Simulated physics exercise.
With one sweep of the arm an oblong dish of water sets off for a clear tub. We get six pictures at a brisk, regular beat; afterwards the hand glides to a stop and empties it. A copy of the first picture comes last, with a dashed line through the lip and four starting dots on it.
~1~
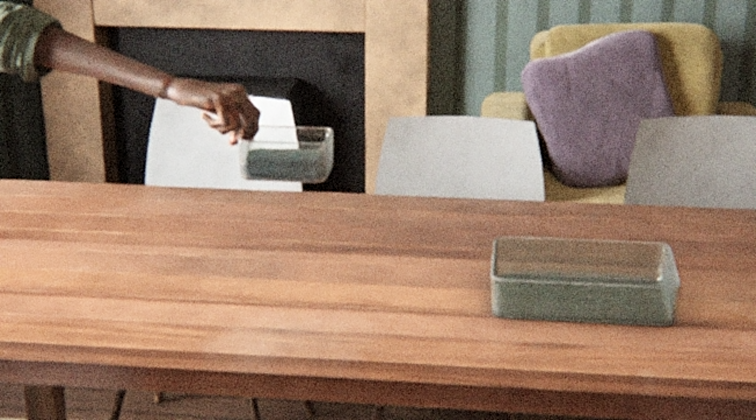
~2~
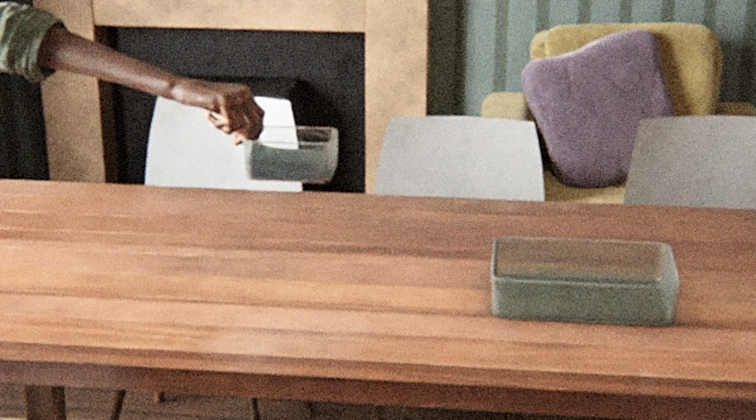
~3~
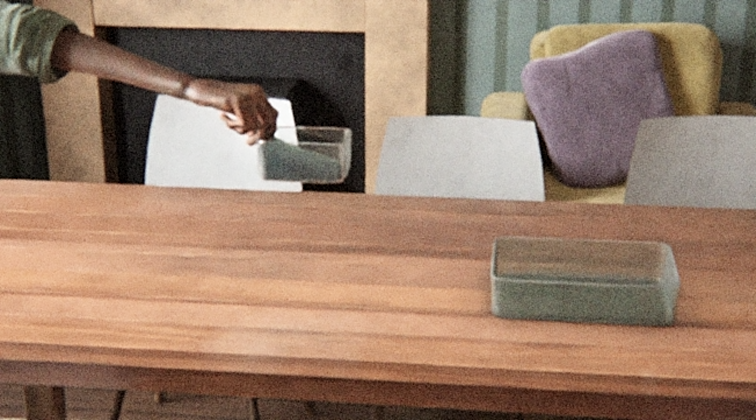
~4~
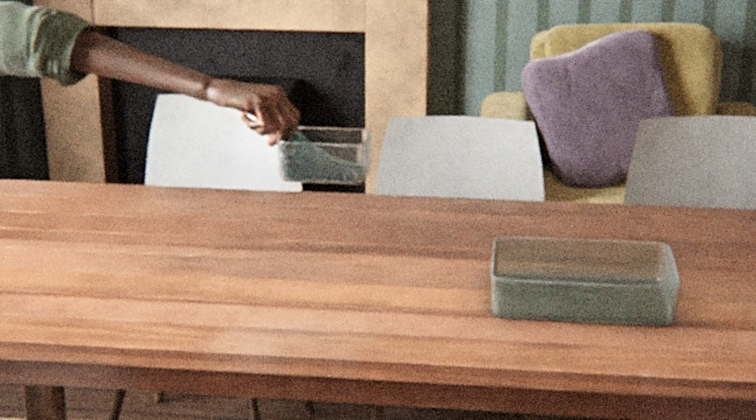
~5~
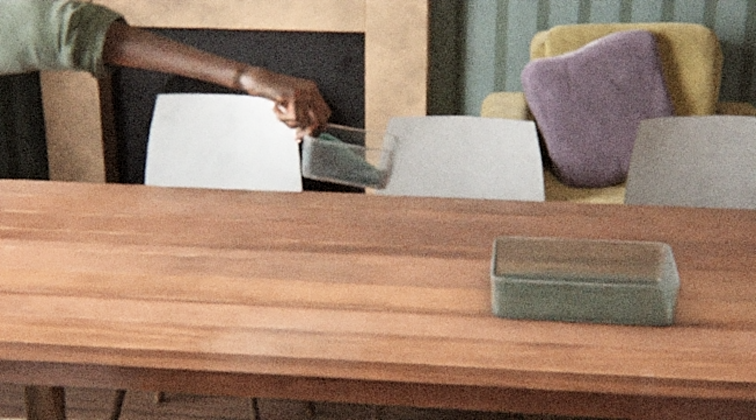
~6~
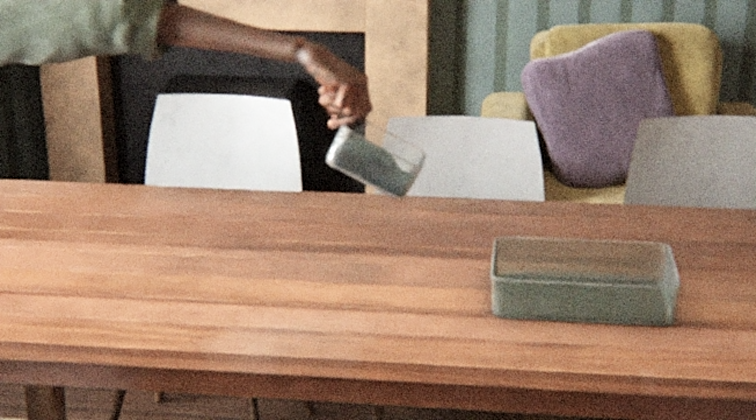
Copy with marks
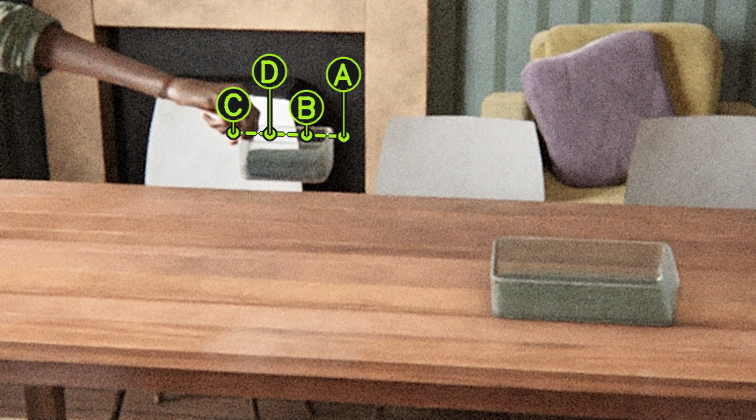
At a wooden table, a hand carries a small clear dish rightward, then tilts it.
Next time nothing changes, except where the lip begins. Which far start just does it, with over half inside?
I would pick place B.
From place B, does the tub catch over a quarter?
Yes, it does.
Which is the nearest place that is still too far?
The answer is D.
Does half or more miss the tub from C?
Yes, it does.
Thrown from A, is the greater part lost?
No.
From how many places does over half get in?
Two of the four.
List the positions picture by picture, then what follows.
Upright, lip at (328, 135); tub from (492, 315) to (675, 324); nothing has left yet.
Upright, lip at (333, 136); nothing has left yet.
Upright, lip at (346, 136); nothing has left yet.
Upright, lip at (367, 137); nothing has left yet.
Tipped about 8°, lip at (394, 143); nothing has left yet.
Tipped about 27°, lip at (423, 159); nothing has left yet.
On the marked copy, A at (343, 136); B at (306, 135); C at (233, 132); D at (269, 133).
With A, about 67 % lands in the tub, 15 % falls short and 18 % goes beside or beyond.
With B, about 68 % lands in the tub, 22 % falls short and 10 % goes beside or beyond.
With C, about 8 % lands in the tub, 88 % falls short and 4 % goes beside or beyond.
With D, about 28 % lands in the tub, 65 % falls short and 7 % goes beside or beyond.
